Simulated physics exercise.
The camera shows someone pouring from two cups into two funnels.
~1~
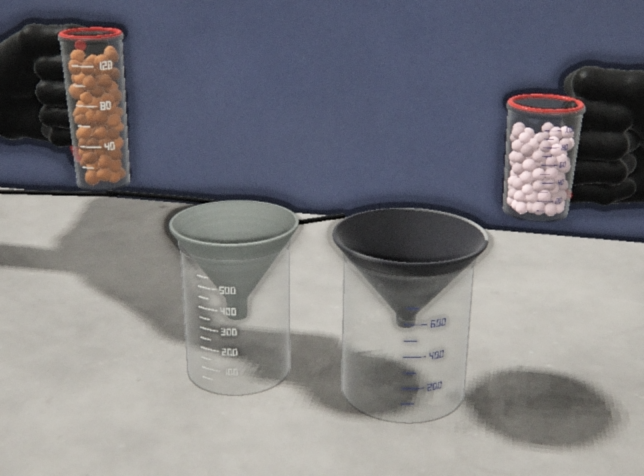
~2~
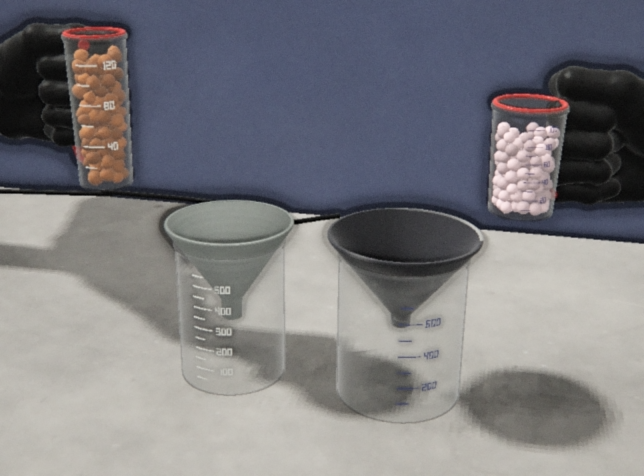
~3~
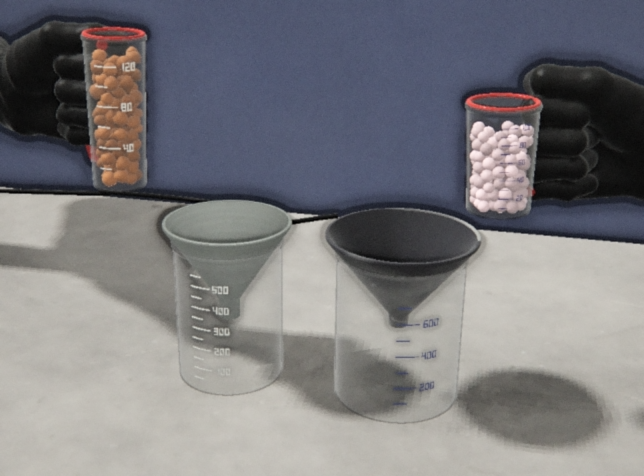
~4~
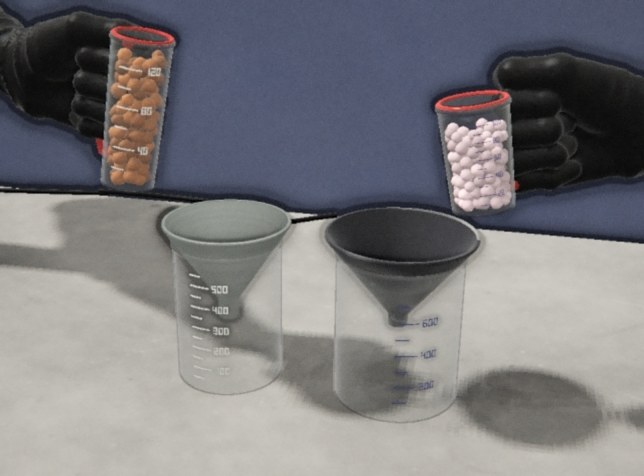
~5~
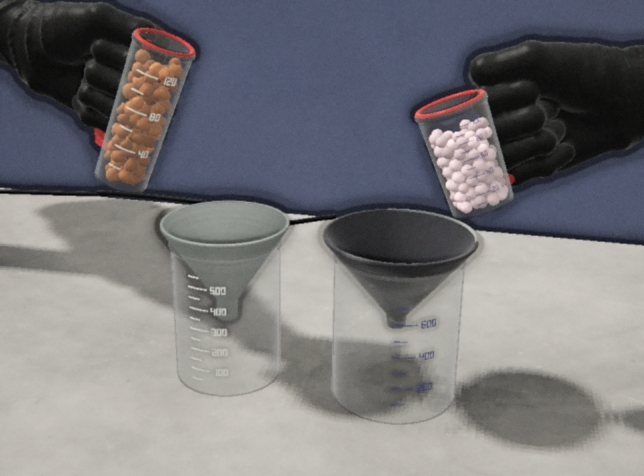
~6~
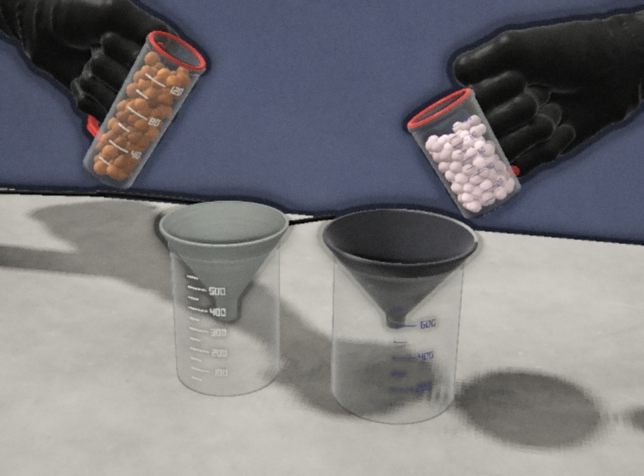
On a pale tabletop against a blue backdrop, two black-gloved hands bring clear cups of brown and pale pink pieces inward above two funnels set in transparent beakers, then tilt both cups toward each other, the pieces still inside.
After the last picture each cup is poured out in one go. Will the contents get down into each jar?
Outcome: Left funnel: Plugged; right funnel: Plugged.
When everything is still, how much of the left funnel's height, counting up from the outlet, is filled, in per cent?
It gets to around 90 percent.
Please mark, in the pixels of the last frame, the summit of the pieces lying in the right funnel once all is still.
(371, 256) or nearby.
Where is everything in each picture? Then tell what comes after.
In the first frame, left funnel (235, 233), outlet at (237, 316), about one piece wide; left cup (97, 110), holding hazelnuts; right funnel (409, 245), outlet at (406, 324), about one piece wide; right cup (540, 158), holding sugar pearls.
In the second frame, left cup (101, 110), upright; right cup (525, 158), upright.
In the third frame, left cup (117, 111), upright; right cup (501, 157), upright.
In the fourth frame, left cup (135, 112), tipped 10°; right cup (478, 154), tipped 10°.
In the fifth frame, left cup (142, 114), tipped 22°; right cup (467, 155), tipped 22°.
In the sixth frame, left funnel (225, 233), outlet at (227, 317); left cup (141, 114), tipped 33°; right funnel (399, 247), outlet at (396, 325); right cup (466, 155), tipped 33°.
Then, 0.40 s later than the last frame, left, every one still in the cup; right, every one still in the cup.
Then, 0.75 s later than the last frame, left, almost all still in the cup, about a tenth in or over the funnel; right, the larger part still in the cup, roughly a quarter in or over the funnel.
Then, 1.04 s later than the last frame, left, roughly a third still in the cup, roughly half in or over the funnel, just a few down in the jar; right, just a few still in the cup, almost all in or over the funnel, just a few down in the jar.
When it is over, left, almost all stuck in the funnel, about a tenth down in the jar; right, almost all stuck in the funnel, just a few down in the jar.
